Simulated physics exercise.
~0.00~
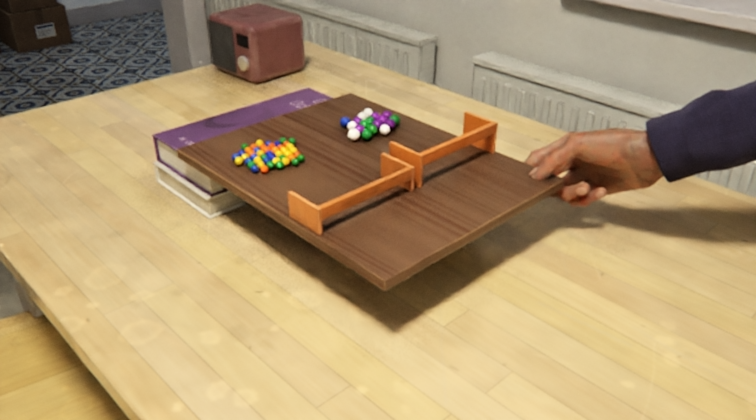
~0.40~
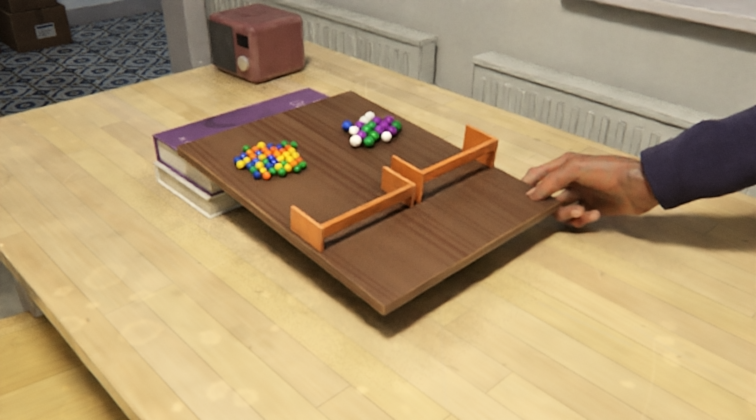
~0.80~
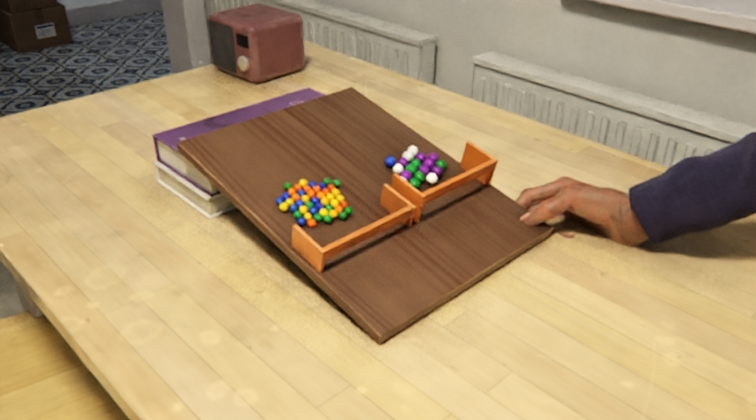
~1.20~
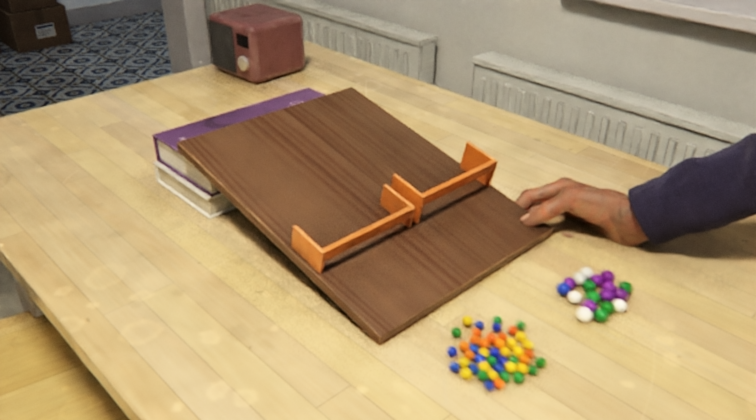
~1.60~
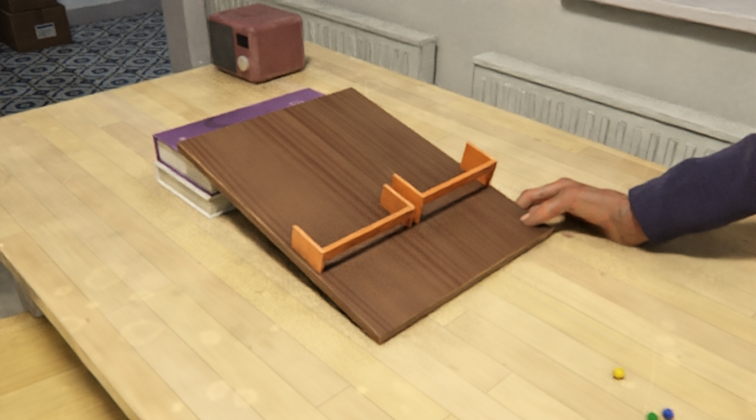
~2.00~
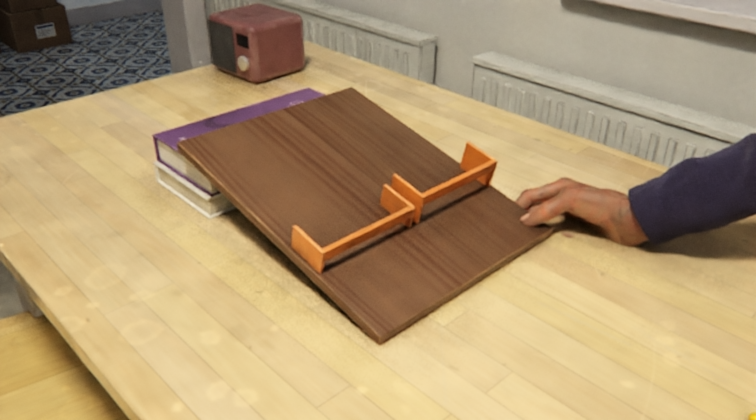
Two clusters of small colourful balls slid down a brown board as a hand lowered its end to the table, then passed under the orange gates and rolled away to the lower right, leaving the board bare and tilted against the books.
